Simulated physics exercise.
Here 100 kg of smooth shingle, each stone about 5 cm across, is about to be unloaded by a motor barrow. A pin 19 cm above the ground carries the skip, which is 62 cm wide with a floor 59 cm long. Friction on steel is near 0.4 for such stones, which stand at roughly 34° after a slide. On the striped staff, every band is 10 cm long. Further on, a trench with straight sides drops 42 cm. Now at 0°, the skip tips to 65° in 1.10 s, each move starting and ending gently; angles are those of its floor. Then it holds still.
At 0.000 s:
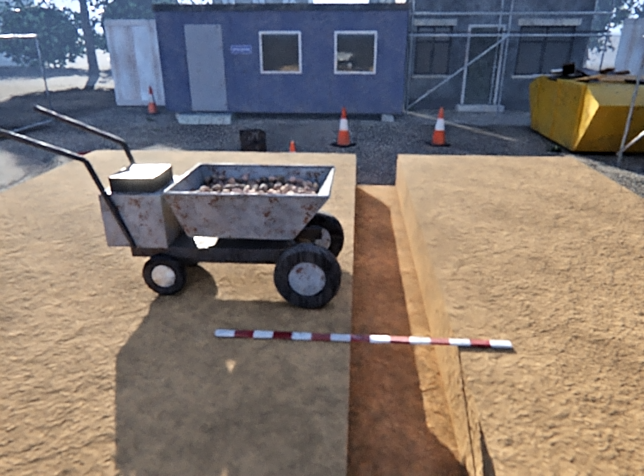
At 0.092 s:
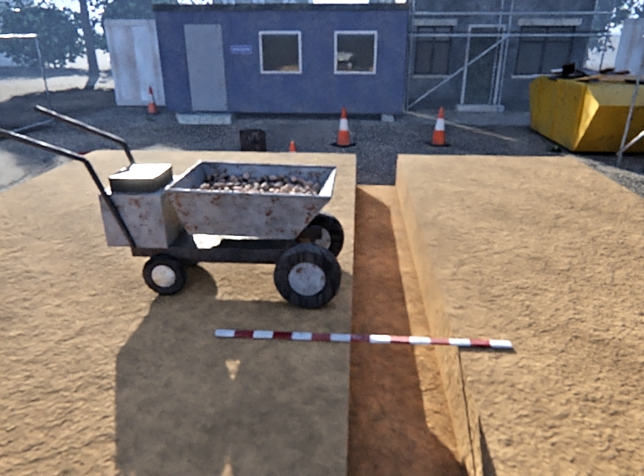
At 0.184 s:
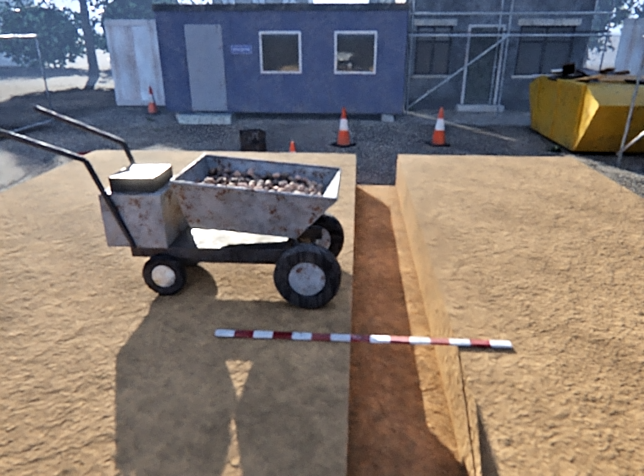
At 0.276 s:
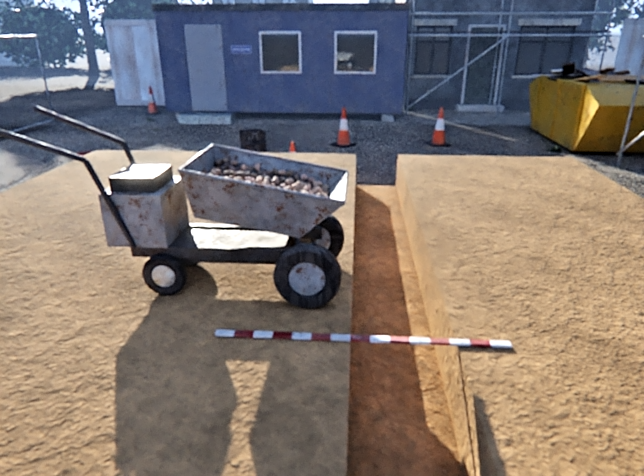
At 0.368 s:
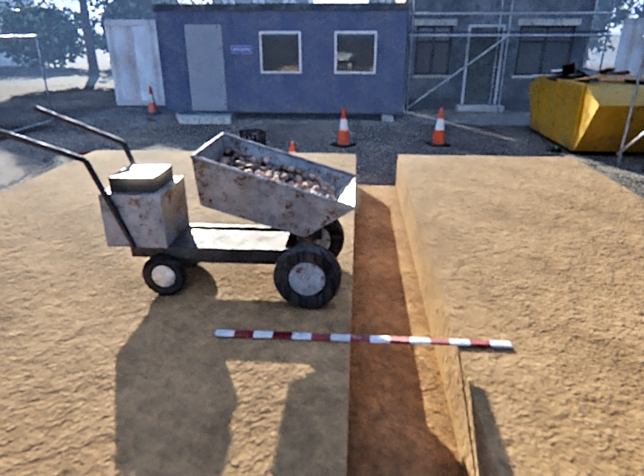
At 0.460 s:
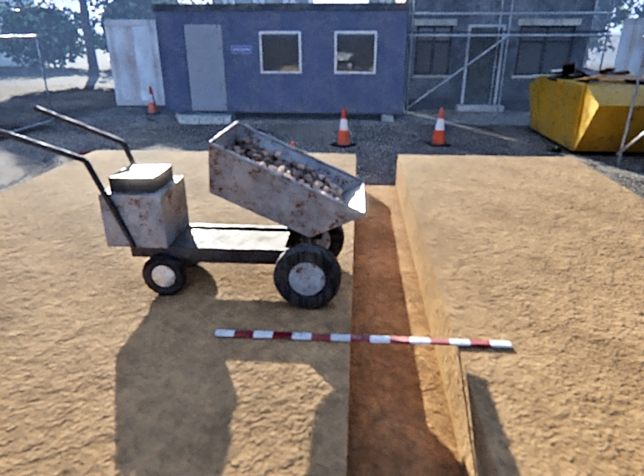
The rusty grey skip of a motor barrow, loaded with smooth stones, sits level beside a straight-sided trench, then begins tilting gently to the right. Its left end rises steadily and its lip moves out over the trench edge, sloping more steeply, while the wheeled base stays still behind a red-and-white striped staff.
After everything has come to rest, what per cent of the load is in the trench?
I would say 73 percent.
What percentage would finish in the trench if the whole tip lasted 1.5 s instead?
Then roughly 85 percent.
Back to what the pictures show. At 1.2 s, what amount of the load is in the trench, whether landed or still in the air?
Approx. 30 % of the load.
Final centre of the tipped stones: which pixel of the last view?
Middle at around (419, 334), I'd say.
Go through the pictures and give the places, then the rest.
The first picture shows lip at (329, 197), floor tilted 0°, highest stones at (247, 181).
In the second picture, the skip is at 1°, its lip at (331, 198); the top of the load is at (244, 180); the stones move at 0.2 m/s on average.
In the third picture, the skip is at 5°, its lip at (337, 200); the top of the load is at (227, 174); the stones move at 0.4 m/s on average.
The fourth picture shows lip at (345, 203), floor tilted 10°, highest stones at (228, 167); the stones move at 0.6 m/s on average.
The fifth picture shows lip at (355, 208), floor tilted 17°, highest stones at (233, 158); the stones move at 0.7 m/s on average.
The sixth picture shows lip at (365, 215), floor tilted 25°, highest stones at (242, 148); the stones move at 0.8 m/s on average.
After 0.8 s the floor is at 55°; 100 % in the skip; the foremost stones are at (377, 229).
After 1.2 s the floor is at 65°; 66 % in the skip, 30 % in the trench, 4 % past the trench; the foremost stones are at (459, 283).
After 1.5 s the floor is at 65°; 26 % in the skip, 46 % in the trench, 27 % past the trench; the foremost stones are at (534, 282).
After 3.5 s the floor is at 65°; 0 % in the skip, 73 % in the trench, 27 % past the trench; the foremost stones are at (605, 289).
